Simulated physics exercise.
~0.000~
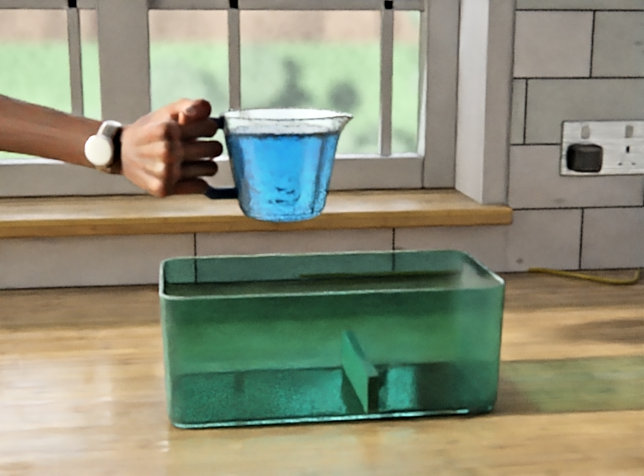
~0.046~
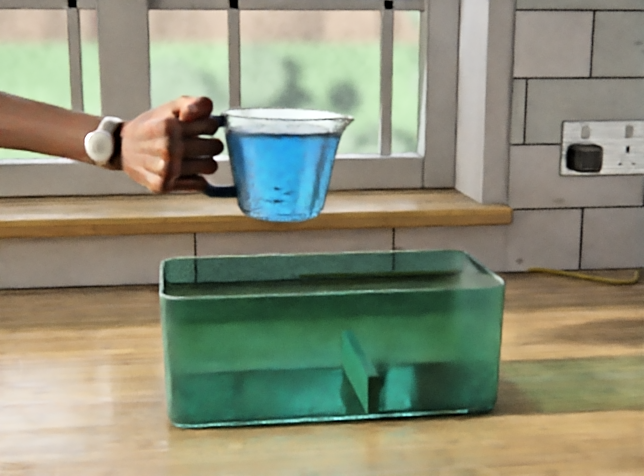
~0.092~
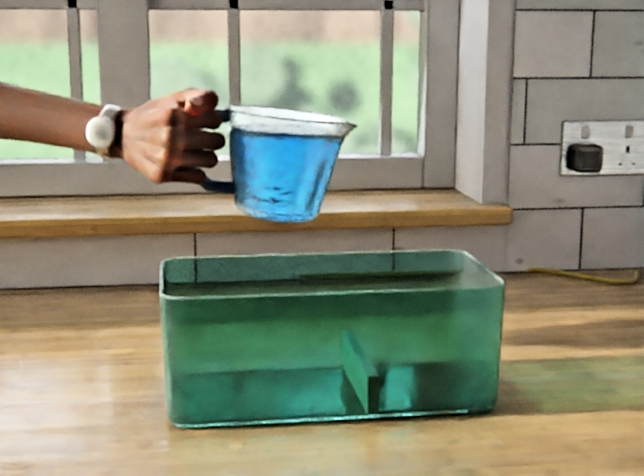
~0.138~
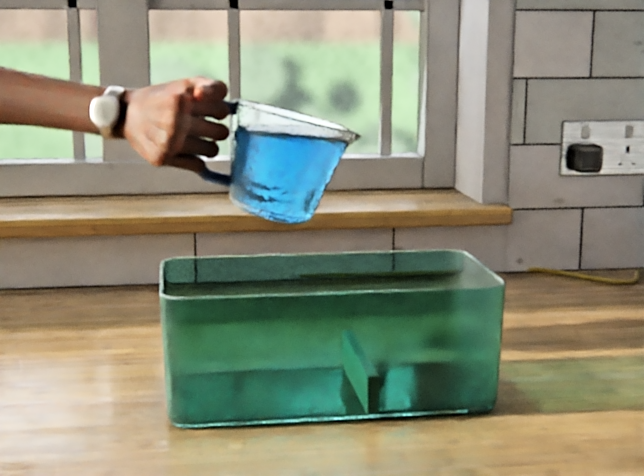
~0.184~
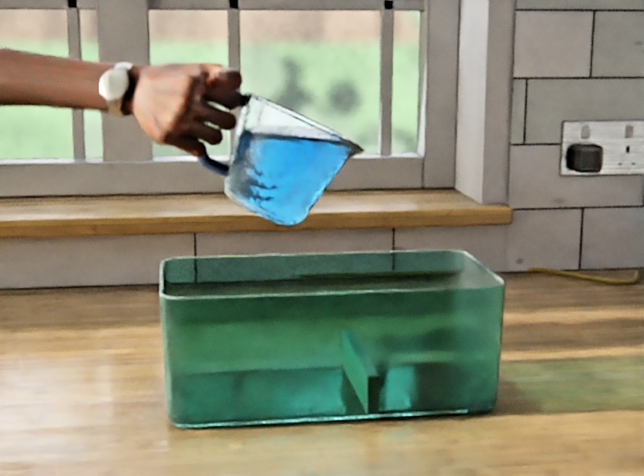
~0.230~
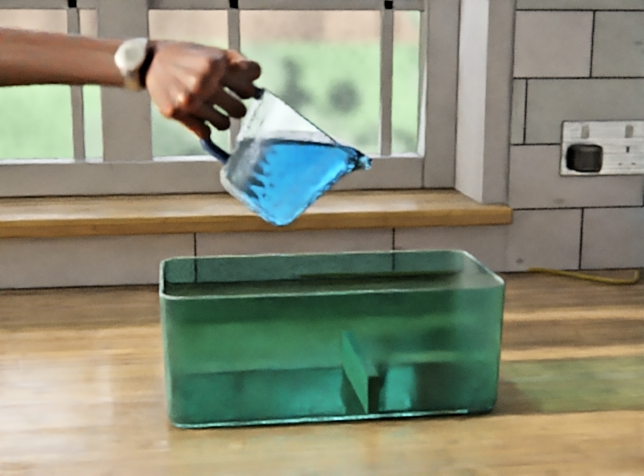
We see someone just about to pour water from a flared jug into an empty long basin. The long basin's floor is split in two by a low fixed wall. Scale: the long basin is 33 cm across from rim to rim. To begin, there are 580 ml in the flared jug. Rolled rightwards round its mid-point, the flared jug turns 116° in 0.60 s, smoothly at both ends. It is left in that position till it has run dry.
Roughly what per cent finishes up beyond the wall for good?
Roughly 75 per cent.
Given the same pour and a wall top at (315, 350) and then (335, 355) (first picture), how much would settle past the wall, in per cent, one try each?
I'd put it at about 95 per cent for the first and about 90 per cent for the second.
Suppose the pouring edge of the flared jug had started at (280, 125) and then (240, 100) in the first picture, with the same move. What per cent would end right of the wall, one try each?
10 in a hundred, followed by 10 in a hundred.
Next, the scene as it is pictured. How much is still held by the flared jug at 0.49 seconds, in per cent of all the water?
Close to 28 percent of the liquid remains at that time.
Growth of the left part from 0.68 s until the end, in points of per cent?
Close to 5% of the whole.
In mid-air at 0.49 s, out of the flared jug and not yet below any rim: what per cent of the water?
Near 22 per cent of it all.
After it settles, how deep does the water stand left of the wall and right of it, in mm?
Around 4 mm deep on the left, around 24 mm deep on the right.
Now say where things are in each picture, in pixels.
The first frame shows tilt 0°; pouring edge (353, 115); surface from (226, 129) to (337, 128); the long basin's rim runs from (162, 279) to (485, 269); the wall's top is at (359, 353).
The second frame shows tilt 2°; pouring edge (355, 117); surface from (227, 129) to (338, 129).
The third frame shows tilt 7°; pouring edge (358, 124); surface from (229, 127) to (339, 132).
The fourth frame shows tilt 15°; pouring edge (362, 134); surface from (235, 126) to (346, 135).
The fifth frame shows tilt 25°; pouring edge (366, 149); surface from (238, 131) to (354, 140).
The sixth frame shows tilt 37°; pouring edge (366, 167); surface from (234, 149) to (361, 155); 3 per cent is over the edge.
By 0.49 s the tilt is 107° and 27 per cent is still to pour, 2 is left of the wall and 50 right of it.
By 0.68 s the tilt is 116° and 1 per cent is still to pour, 18 is left of the wall and 77 right of it.
By 0.88 s the tilt is 116° and 0 per cent is still to pour, 22 is left of the wall and 76 right of it.
By 1.10 s the tilt is 116° and 0 per cent is still to pour, 23 is left of the wall and 75 right of it.
At rest 23 per cent lies left of the wall, 75 right of it and 2 outside.
